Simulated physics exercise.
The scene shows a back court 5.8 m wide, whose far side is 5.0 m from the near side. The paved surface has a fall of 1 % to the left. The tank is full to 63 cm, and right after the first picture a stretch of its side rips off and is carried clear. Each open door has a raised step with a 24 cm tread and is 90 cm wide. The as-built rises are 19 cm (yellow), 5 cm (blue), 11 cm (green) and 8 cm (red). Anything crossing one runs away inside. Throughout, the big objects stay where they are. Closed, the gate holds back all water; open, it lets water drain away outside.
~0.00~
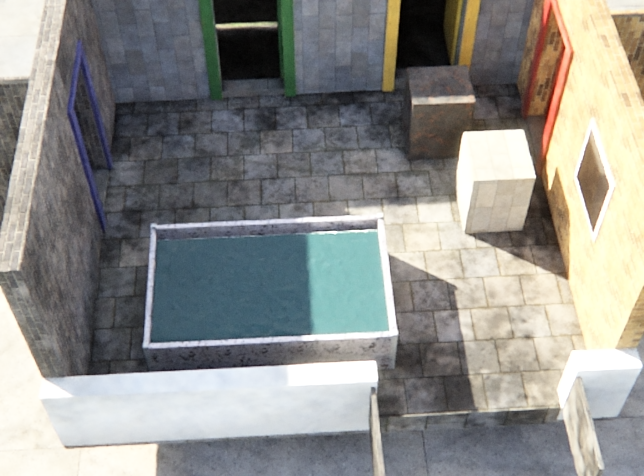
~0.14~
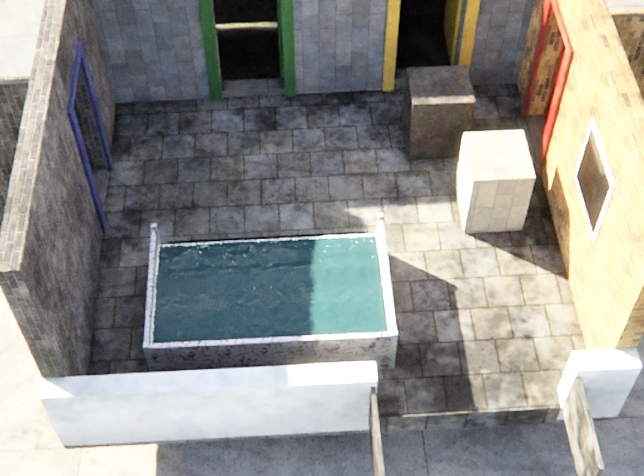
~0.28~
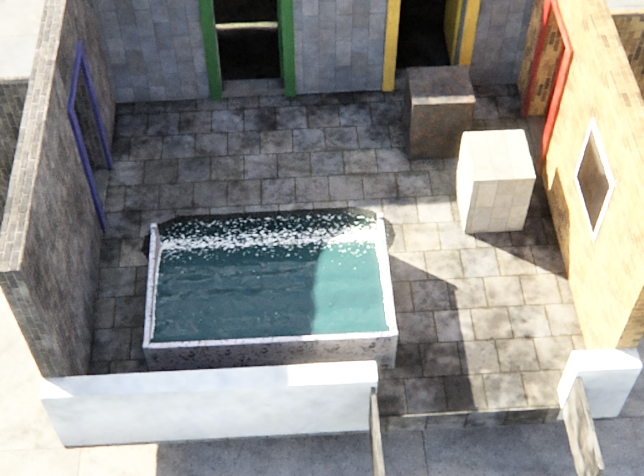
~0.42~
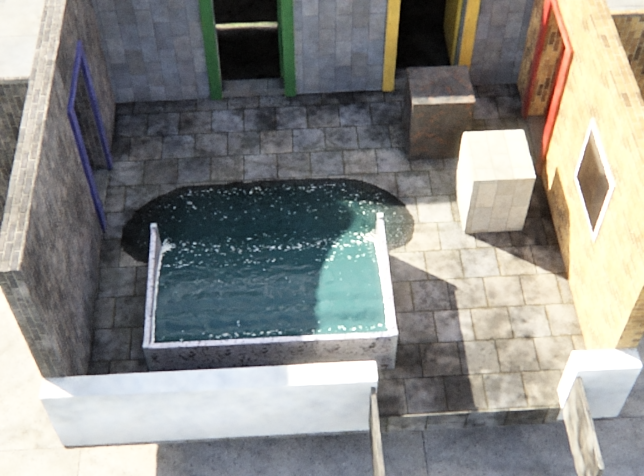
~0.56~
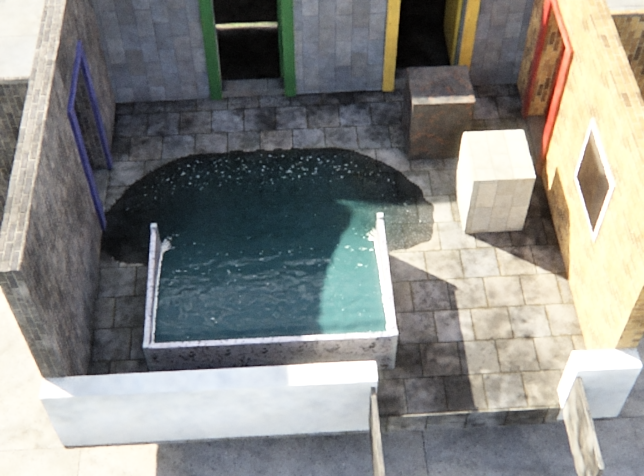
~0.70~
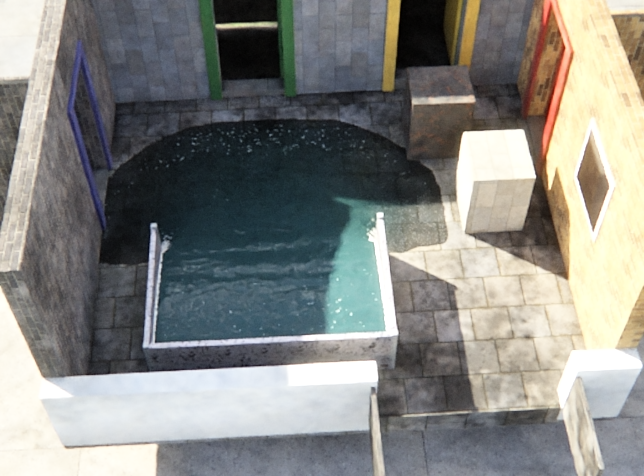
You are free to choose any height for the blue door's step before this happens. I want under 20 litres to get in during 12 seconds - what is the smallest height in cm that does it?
You would need about 13 cm.
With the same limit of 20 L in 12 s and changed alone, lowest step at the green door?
Door green, min height approx. 32 cm.
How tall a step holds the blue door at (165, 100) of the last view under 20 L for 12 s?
Minimum: Close to 27 cm.
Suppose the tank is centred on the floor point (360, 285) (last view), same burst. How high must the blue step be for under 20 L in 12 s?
Then it needs to be around 11.5 cm high.
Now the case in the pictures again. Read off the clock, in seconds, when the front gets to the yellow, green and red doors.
Times: Yellow 1.4 seconds, green 0.8 seconds, red 1.8 seconds.
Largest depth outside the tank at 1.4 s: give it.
About 33 cm.
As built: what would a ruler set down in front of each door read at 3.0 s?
Door by door, in centimetres - yellow 13, blue 15, green 25, red 16.
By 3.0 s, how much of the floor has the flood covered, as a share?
Around 60 per cent of the free floor.
After 1.4 s water covers 50 % of the floor, deepest (33 cm) near (305, 100); 11 cm at the blue door, 3 litres in over its 5 cm step.
After 3.0 s water covers 60 % of the floor, deepest (26 cm) near (268, 128); 15 cm at the blue door, 42 litres in over its 5 cm step.
After 12.0 s water covers 95 % of the floor, deepest (11 cm) near (84, 415); 11 cm at the blue door, 212 litres in over its 5 cm step.
At the blue door as built, the water arrived by 0.7 s and peaked near 17 cm at 3.2 s.
Run again over the same 12 s with other heights there, 43 litres in over 11 cm, 12 litres over 14.5 cm. The limit of 20 litres is kept from about 13 cm up.
